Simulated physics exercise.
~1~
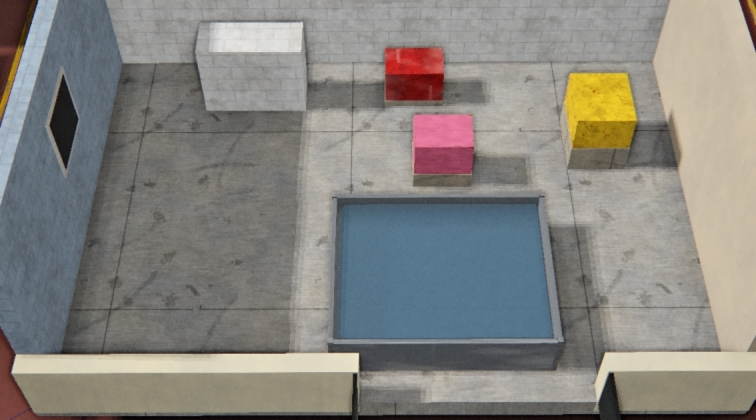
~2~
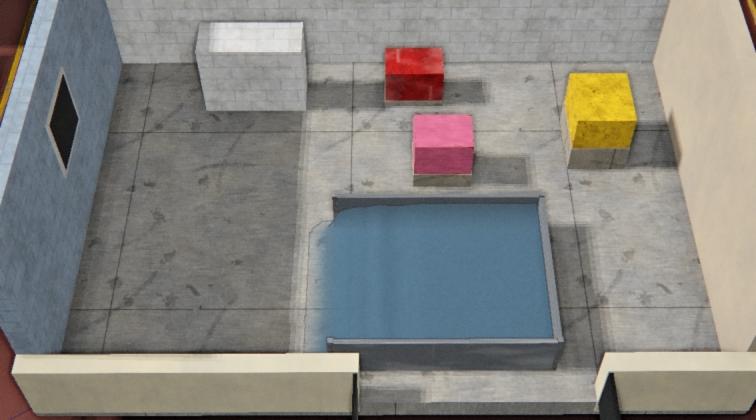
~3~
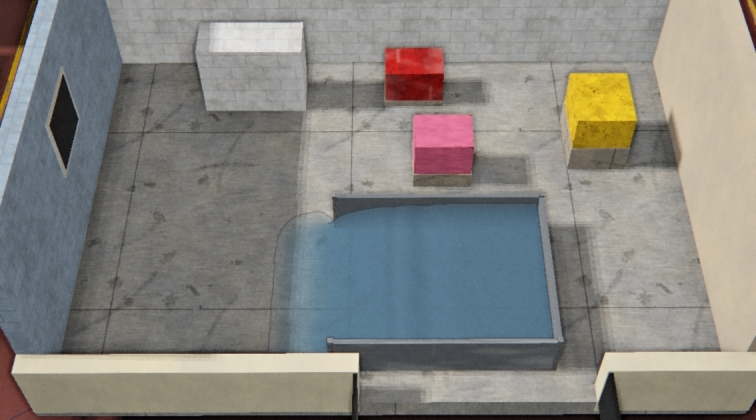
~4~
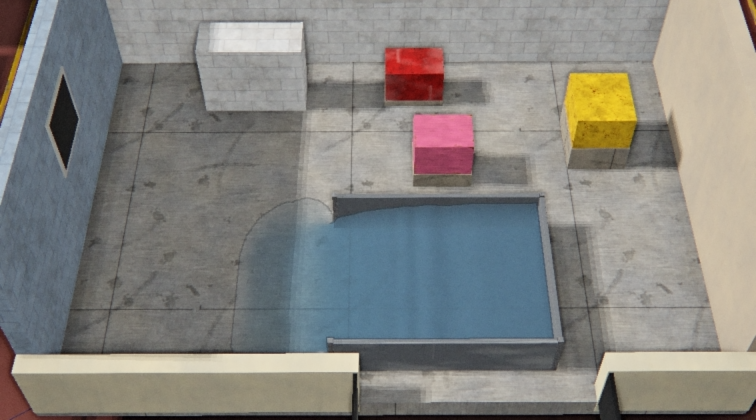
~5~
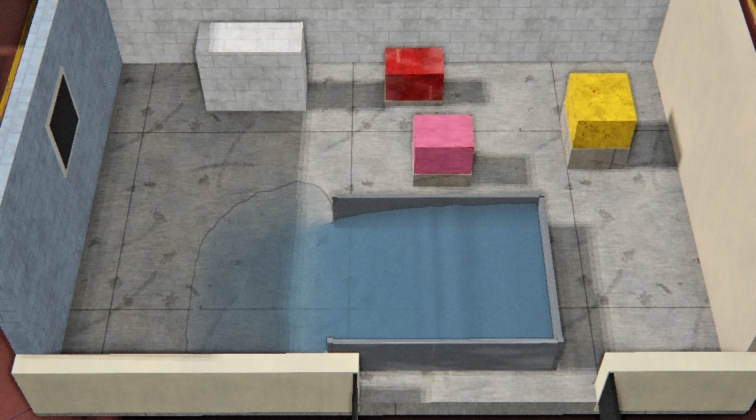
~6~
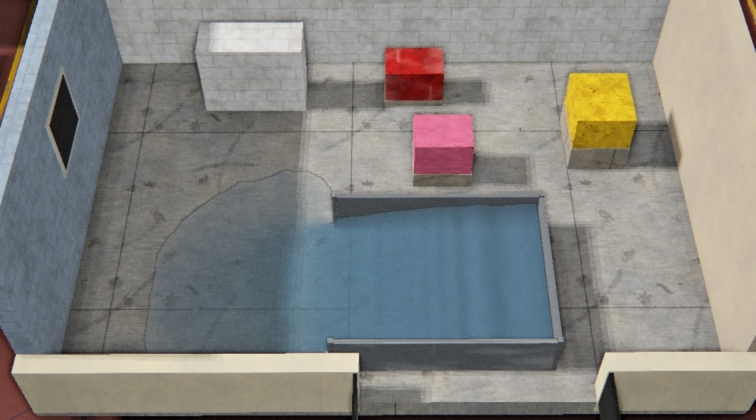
Water pouring from the open left side of a grey-walled tank and spreading leftward across the floor of a storage shed.
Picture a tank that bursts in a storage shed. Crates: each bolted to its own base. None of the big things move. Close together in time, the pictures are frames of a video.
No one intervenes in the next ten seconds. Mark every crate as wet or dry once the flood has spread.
Pink crate: Dry, yellow crate: Dry, red crate: Wet.
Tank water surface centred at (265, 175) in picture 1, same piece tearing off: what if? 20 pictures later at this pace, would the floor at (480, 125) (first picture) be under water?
That point would end up bone-dry.
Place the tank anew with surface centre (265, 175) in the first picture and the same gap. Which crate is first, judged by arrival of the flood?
One in red.
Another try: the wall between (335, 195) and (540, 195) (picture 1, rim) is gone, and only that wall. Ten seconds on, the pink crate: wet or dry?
One at a time, the pink crate has been flooded.
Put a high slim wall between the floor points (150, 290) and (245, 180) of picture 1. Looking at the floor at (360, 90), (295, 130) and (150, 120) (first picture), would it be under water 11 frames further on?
One by one: Spared, soaked, spared.
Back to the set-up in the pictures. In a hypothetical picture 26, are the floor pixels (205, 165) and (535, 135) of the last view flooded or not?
As listed: Under water, dry.
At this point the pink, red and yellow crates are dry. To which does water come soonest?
Note: The red crate is first.
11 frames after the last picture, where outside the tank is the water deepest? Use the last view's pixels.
Deepest spot: Near (105, 359).
A moment on, water covers 30 % of the floor; the pink crate not reached, the yellow crate not reached, the red crate not reached.
Next, water covers 35 % of the floor; the pink crate not reached, the yellow crate not reached, the red crate not reached.
Then, water covers 40 % of the floor; the pink crate not reached, the yellow crate not reached, the red crate not reached.
Later, water covers 65 % of the floor; the pink crate water round its plinth, the yellow crate not reached, the red crate water round its plinth.
In the end, water covers 90 % of the floor; the pink crate stayed above the water, the yellow crate stayed above the water, the red crate was topped.
